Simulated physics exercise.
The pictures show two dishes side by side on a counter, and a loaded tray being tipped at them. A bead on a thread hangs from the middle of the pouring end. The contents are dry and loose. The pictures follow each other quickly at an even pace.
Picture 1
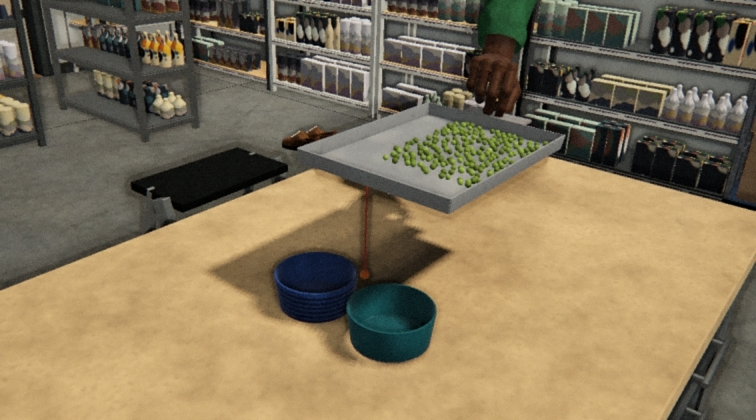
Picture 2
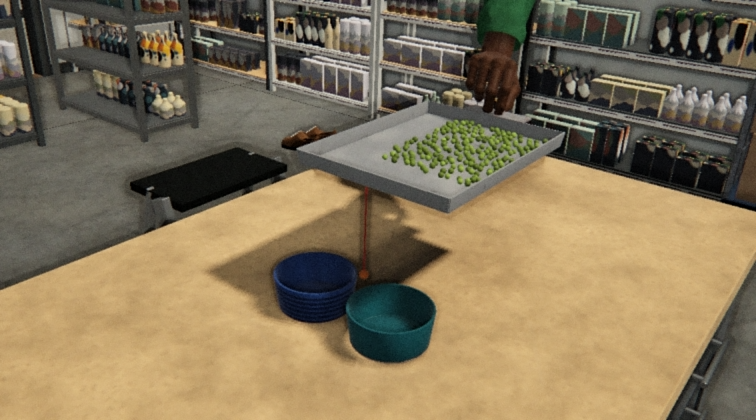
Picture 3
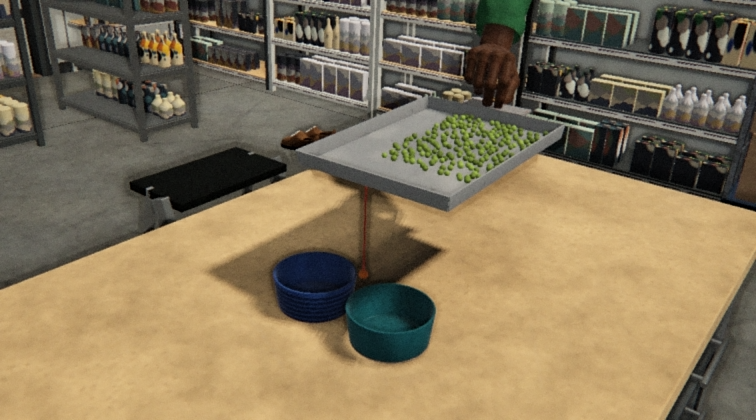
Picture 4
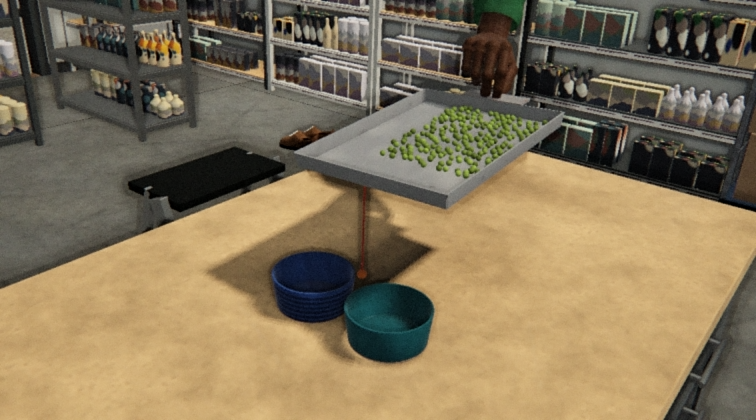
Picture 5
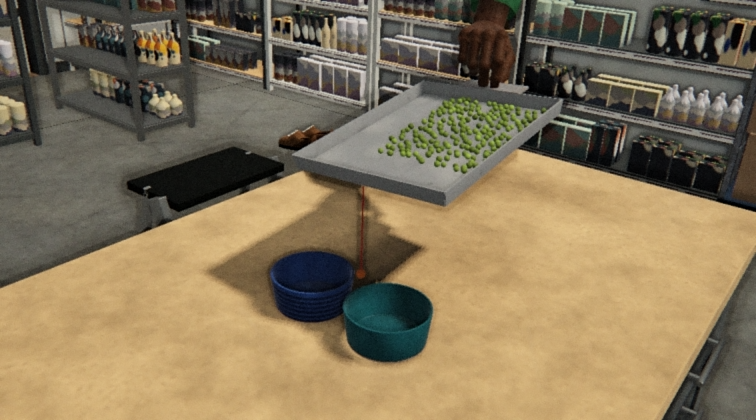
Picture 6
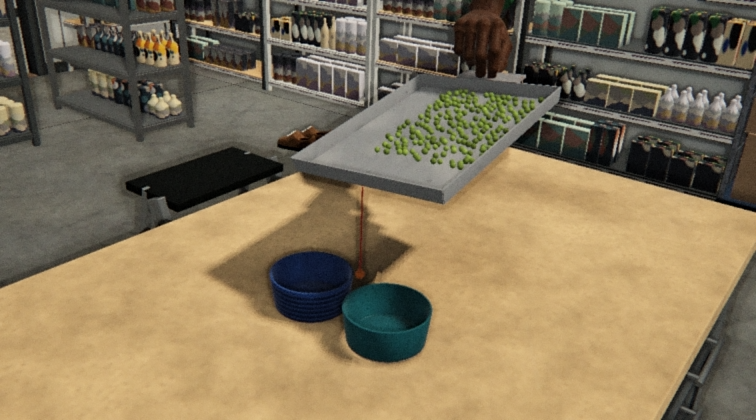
A grey tray scattered with green peas, gripped at its far edge by a hand in a green sleeve, starts out level above a tan counter. The hand gradually raises that far edge, and the tray tilts slightly toward its near left corner, while the blue and teal dishes below stay still.
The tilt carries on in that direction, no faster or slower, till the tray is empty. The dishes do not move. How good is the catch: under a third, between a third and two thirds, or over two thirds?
The two hold more than two thirds of the load.
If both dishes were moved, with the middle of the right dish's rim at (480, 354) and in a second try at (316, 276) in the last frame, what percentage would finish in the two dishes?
Roughly 0 per cent, and 60 per cent.
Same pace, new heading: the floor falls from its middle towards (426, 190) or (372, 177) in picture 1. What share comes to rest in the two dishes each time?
First some 40, then 60 per cent.
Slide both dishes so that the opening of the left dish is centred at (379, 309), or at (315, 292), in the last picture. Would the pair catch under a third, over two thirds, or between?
The first try: Less than a third. The second: Below one third.
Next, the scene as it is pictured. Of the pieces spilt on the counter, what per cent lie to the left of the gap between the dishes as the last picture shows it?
Close to 90 per cent.
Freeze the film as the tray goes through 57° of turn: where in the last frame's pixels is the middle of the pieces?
Roughly at (326, 172).
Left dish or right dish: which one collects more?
That is the left dish.
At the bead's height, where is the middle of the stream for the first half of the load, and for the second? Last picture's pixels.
At about (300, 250), then at (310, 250).
Shortly afterwards, tray tipped steeply; the bulk on the tray; only a few in the left dish; a little outside both; only a few in the air.
Next, tray tipped right over; near half on the tray; near a quarter in the left dish; a little outside both; a little in the air.
Some moments later, tray tipped past a quarter turn; the bulk in the left dish; near a quarter outside both.
In the end, tray tipped past a quarter turn; none at all in the right dish; the bulk in the left dish; near a quarter outside both.
